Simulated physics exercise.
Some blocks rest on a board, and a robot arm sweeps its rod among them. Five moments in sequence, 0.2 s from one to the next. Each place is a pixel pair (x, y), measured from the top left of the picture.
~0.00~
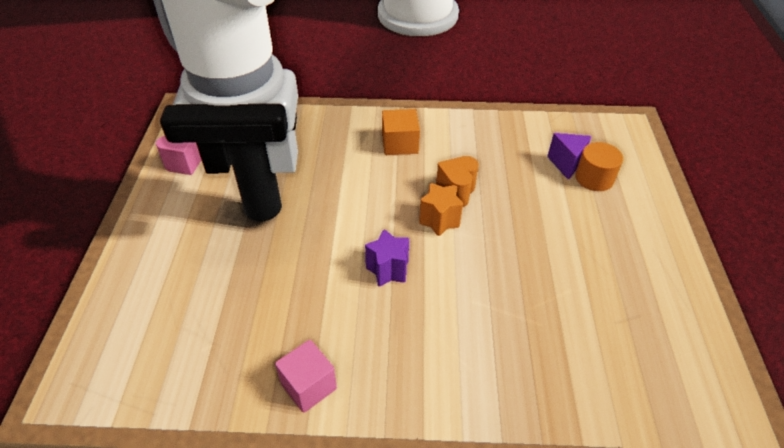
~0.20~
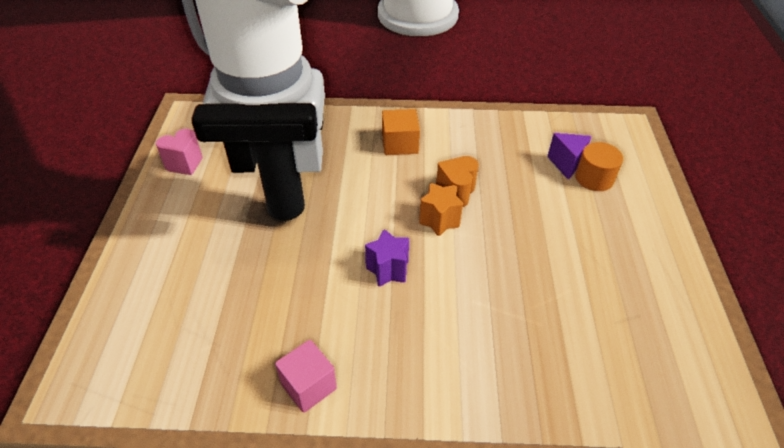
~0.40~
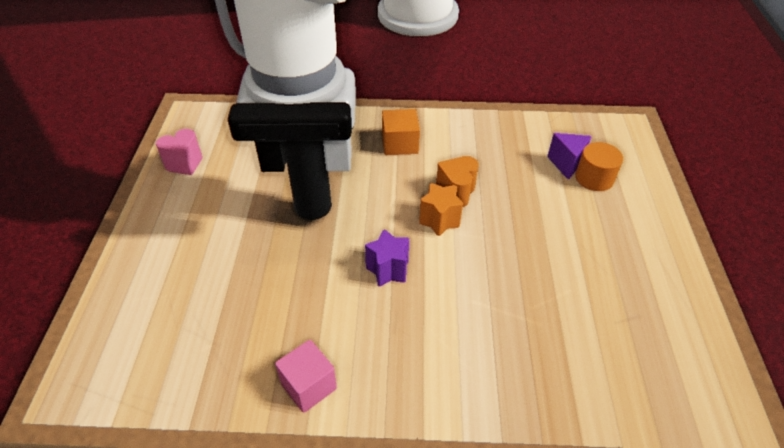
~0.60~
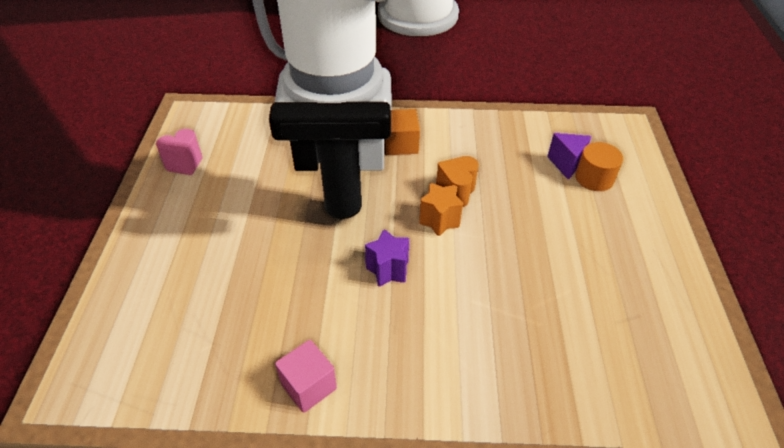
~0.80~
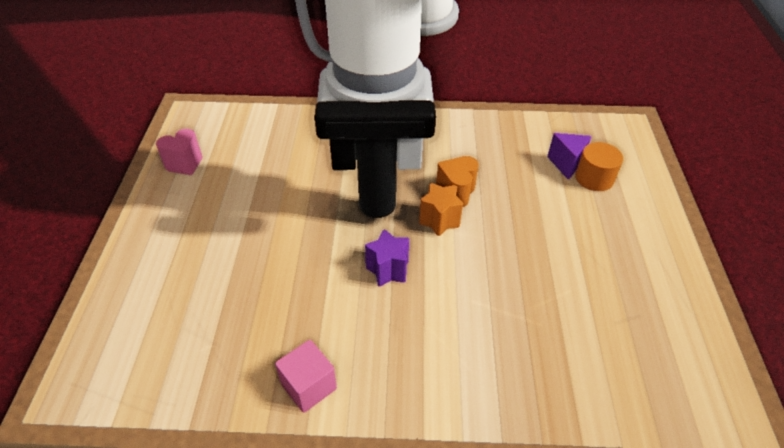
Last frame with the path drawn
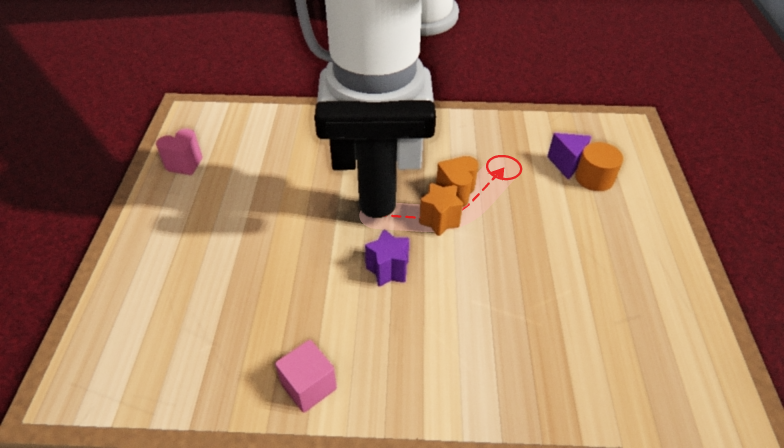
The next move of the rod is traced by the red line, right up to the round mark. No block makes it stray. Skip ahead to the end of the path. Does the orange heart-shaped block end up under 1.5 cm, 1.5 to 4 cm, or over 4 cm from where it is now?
The largest band: Over 4 cm.
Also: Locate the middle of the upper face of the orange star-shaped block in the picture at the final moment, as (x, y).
At (498, 200).
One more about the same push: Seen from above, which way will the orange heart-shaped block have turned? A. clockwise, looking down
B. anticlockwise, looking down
Answer: B.
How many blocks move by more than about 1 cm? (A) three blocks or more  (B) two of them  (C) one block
B.
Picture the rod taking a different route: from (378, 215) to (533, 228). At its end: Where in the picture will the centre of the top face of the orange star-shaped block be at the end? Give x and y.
The point I'd pick in the picture is (576, 210).
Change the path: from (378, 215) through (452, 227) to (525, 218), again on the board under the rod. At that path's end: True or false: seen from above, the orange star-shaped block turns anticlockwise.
That claim is true.
The line goes from (378, 215) over (434, 218) and (476, 197) to (504, 167).
On the path given first. One third of the way, rod at (436, 208); orange star-shaped block at (472, 201).
Two thirds of the way, rod at (479, 186); orange star-shaped block at (498, 200), turned 30° clockwise; orange heart-shaped block at (472, 149), turned 75° anticlockwise.
At the end, rod at (506, 157); purple star-shaped block unmoved; orange star-shaped block at (498, 200), turned 30° clockwise; orange heart-shaped block at (472, 138), turned 115° anticlockwise.
